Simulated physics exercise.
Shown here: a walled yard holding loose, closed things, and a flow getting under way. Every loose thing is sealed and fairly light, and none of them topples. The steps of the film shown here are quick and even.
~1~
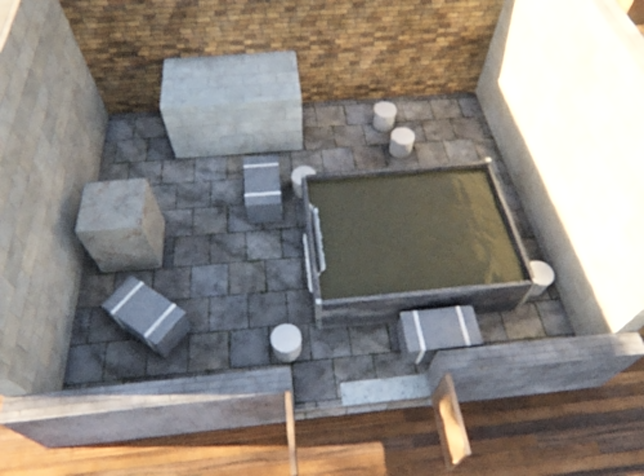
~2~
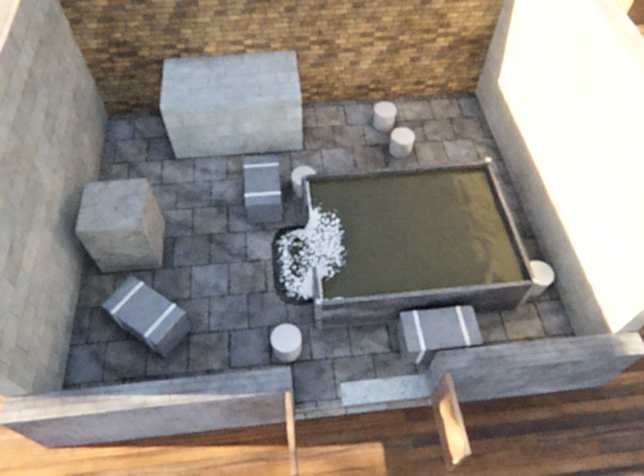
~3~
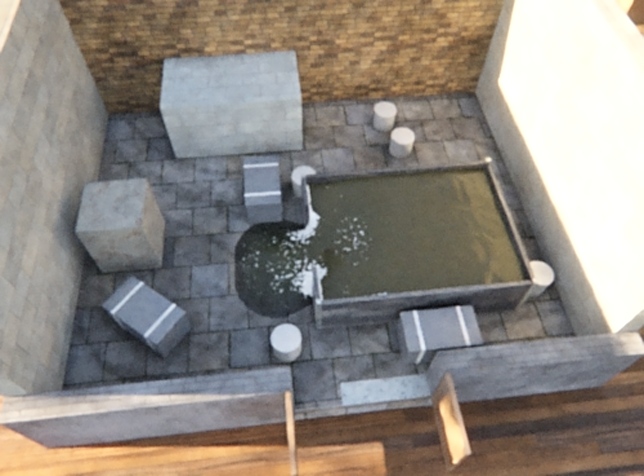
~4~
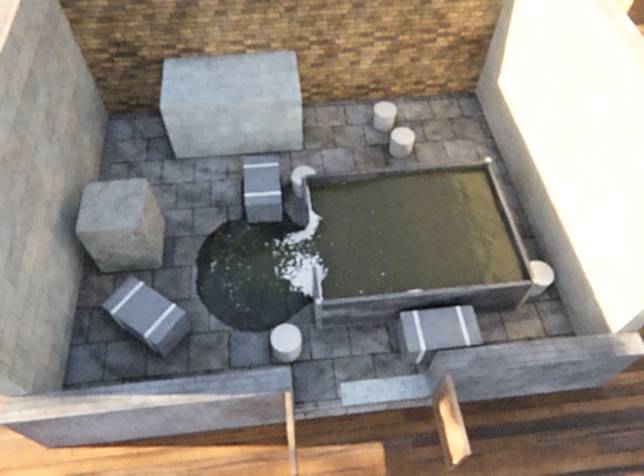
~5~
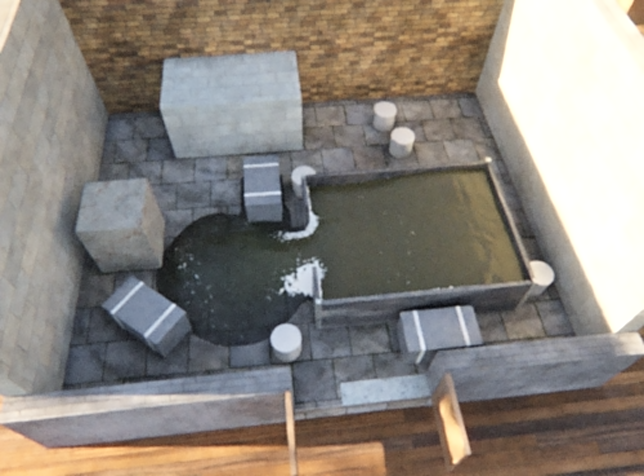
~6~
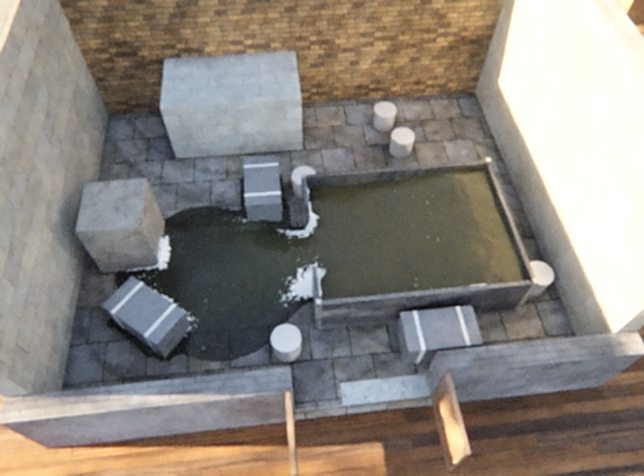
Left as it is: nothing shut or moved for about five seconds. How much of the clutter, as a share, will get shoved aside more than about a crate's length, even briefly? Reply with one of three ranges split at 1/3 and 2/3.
Under 1/3.
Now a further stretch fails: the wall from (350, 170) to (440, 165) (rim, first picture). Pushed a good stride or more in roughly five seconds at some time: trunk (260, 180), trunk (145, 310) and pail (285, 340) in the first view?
In turn: Cleared that distance, stayed short, stayed short.
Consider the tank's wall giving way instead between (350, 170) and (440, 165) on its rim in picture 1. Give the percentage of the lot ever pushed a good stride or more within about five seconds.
Estimate: Close to 80 per cent.
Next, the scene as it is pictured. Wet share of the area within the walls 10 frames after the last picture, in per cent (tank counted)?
Near 50 %.
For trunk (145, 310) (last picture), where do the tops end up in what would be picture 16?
About (87, 348).
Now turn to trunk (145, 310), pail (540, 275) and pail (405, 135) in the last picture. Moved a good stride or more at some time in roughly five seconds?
The first one traveled far, the second stayed within range and the third stayed within range.
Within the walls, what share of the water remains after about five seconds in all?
About 98 percent.
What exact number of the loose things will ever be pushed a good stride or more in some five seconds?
I get 2.
A moment on, 0 of 8 are well off their spots; 0 afloat.
Next, 1 of 8 are well off their spots; 1 afloat.
Later, 0 of 8 are well off their spots; 1 afloat.
In the end, 2 of 8 are well off their spots, and 2 have been at some point; 2 afloat.
